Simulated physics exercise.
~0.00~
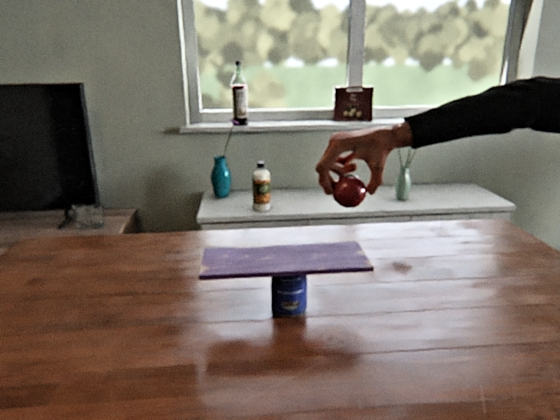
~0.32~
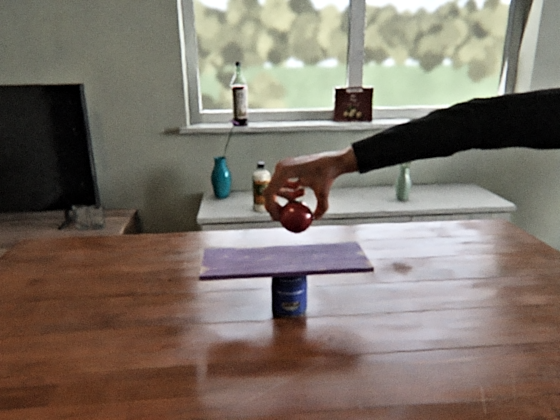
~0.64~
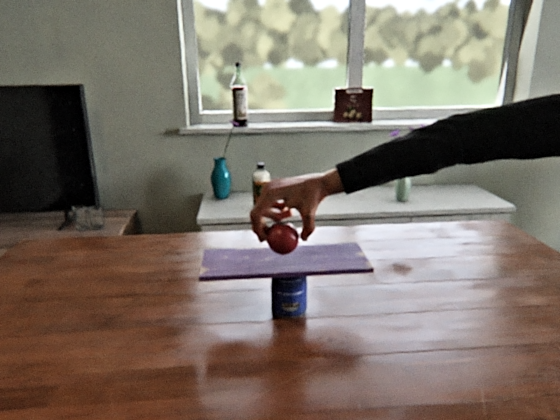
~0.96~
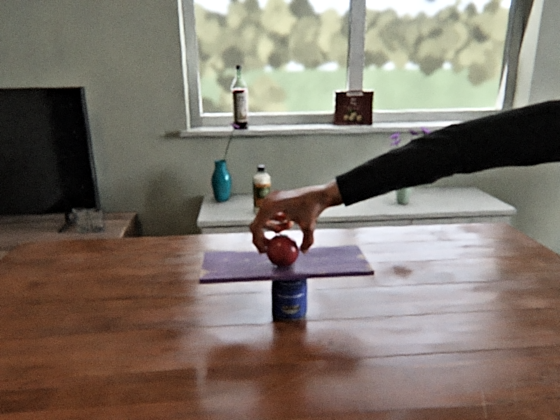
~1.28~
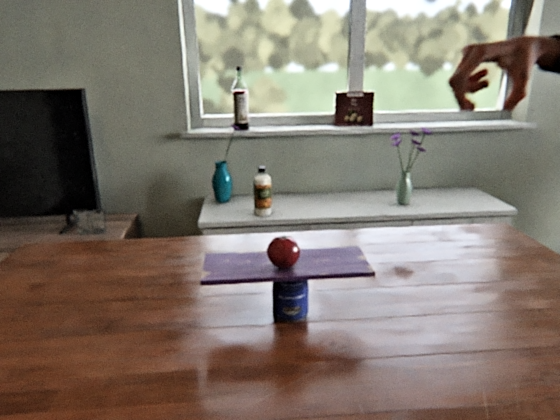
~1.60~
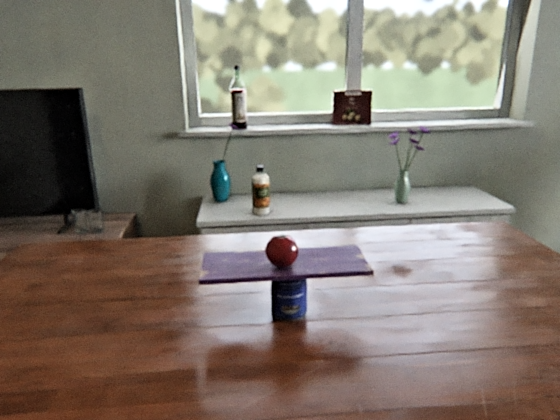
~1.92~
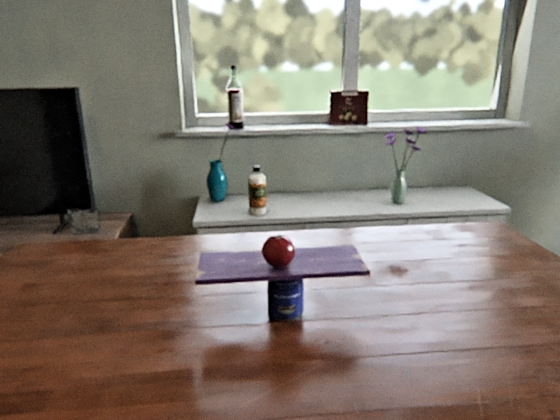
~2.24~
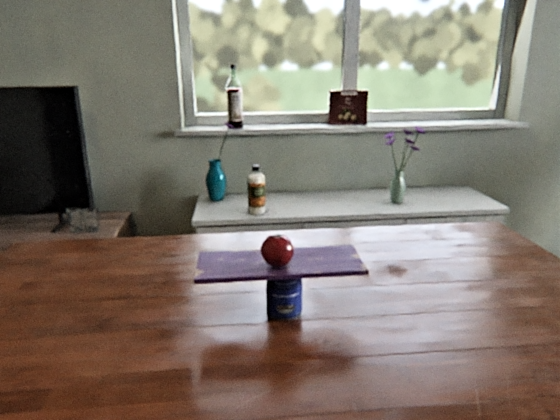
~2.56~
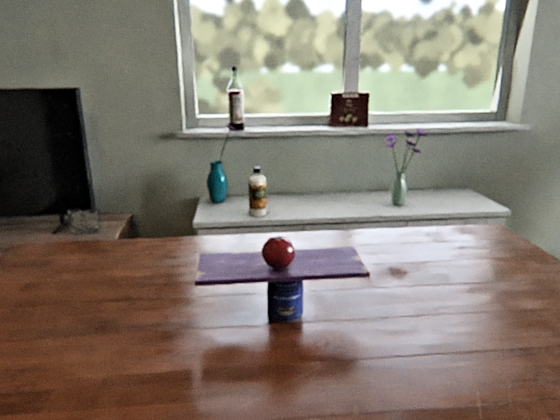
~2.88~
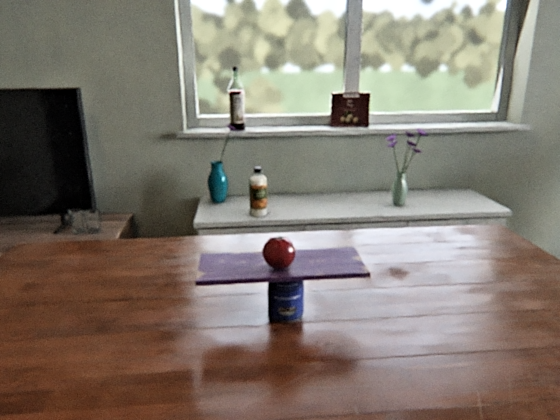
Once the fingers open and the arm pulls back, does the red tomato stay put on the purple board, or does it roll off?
The tomato stays put on the board, which remains balanced on the blue tin after the hand has gone.
